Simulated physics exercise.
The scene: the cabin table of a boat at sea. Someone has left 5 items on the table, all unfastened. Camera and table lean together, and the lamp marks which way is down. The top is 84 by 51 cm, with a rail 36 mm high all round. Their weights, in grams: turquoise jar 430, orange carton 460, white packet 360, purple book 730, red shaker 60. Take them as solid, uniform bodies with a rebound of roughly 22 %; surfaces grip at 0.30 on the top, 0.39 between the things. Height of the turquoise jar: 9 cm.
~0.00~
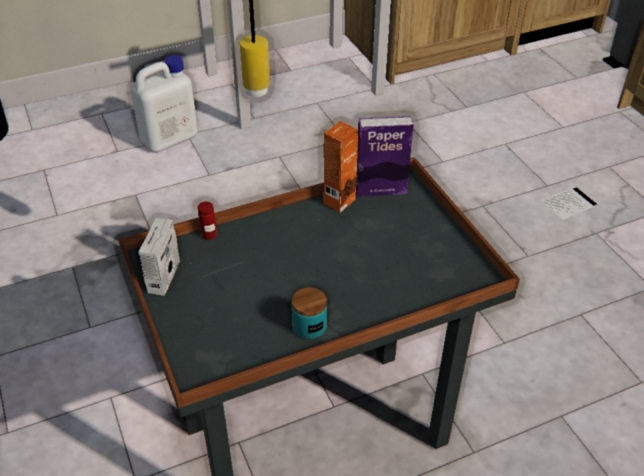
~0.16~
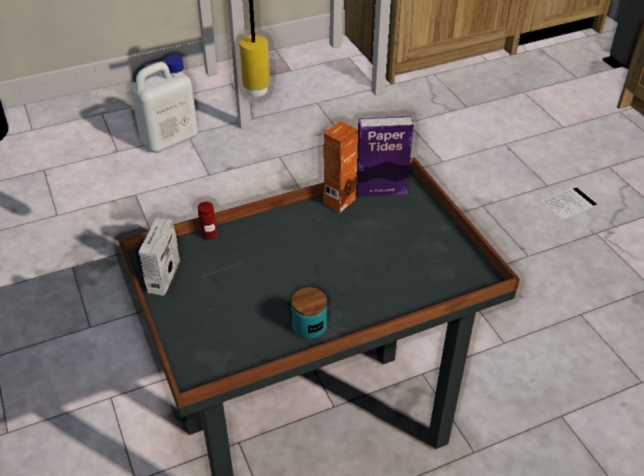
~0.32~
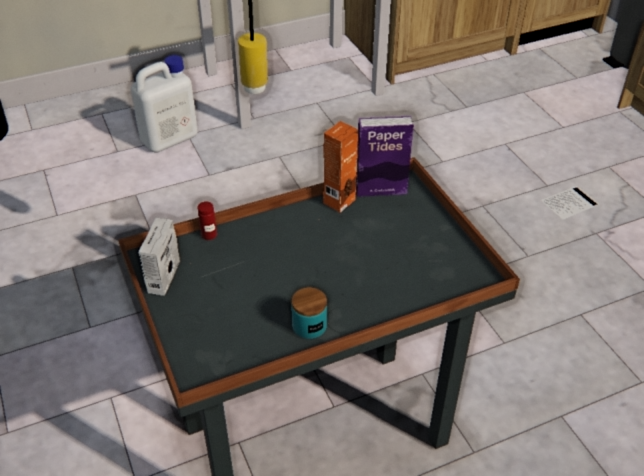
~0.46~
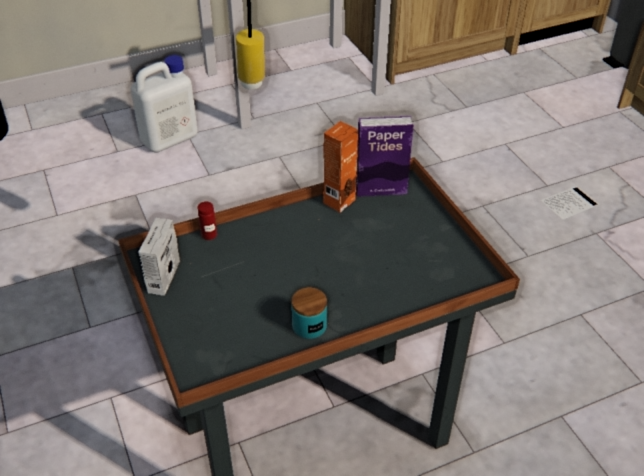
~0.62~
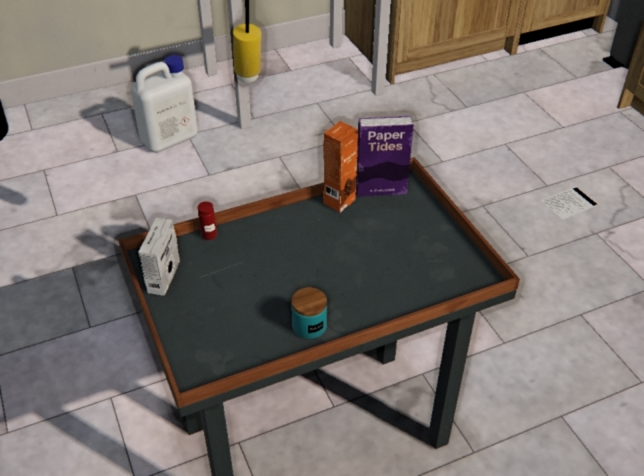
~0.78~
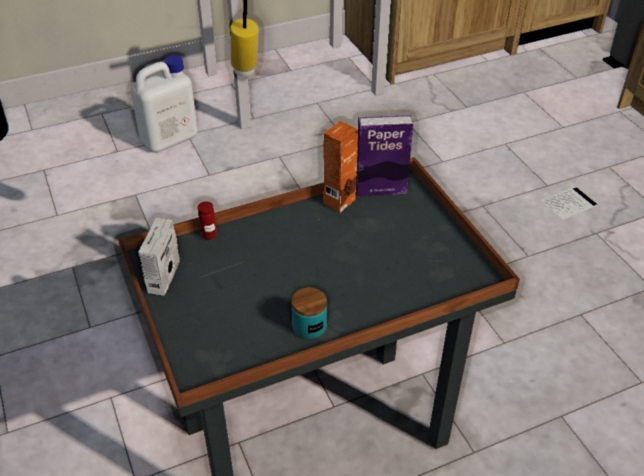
A dark table with a raised wooden rim held a purple book, orange carton, white packet, red shaker and turquoise jar, all staying put while a hanging yellow object behind drifted slightly up and left.
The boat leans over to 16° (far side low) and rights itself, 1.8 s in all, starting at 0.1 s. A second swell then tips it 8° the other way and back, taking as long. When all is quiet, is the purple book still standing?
The purple book falls over.
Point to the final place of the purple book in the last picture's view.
Around (365, 258).
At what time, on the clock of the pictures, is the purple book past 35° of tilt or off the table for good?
Near 1.1 s.
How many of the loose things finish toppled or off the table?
1 of them.
After 1.18 s, boat heeled 14°, far side down; purple book now off the table.
After 1.48 s, boat heeled 7°, far side down.
After 1.78 s, boat level.
In the end (4.2 s), off the table and tipped over, purple book; the other 4 under 5 cm from the start. At the end, from the last picture's camera, purple book near (365, 258).
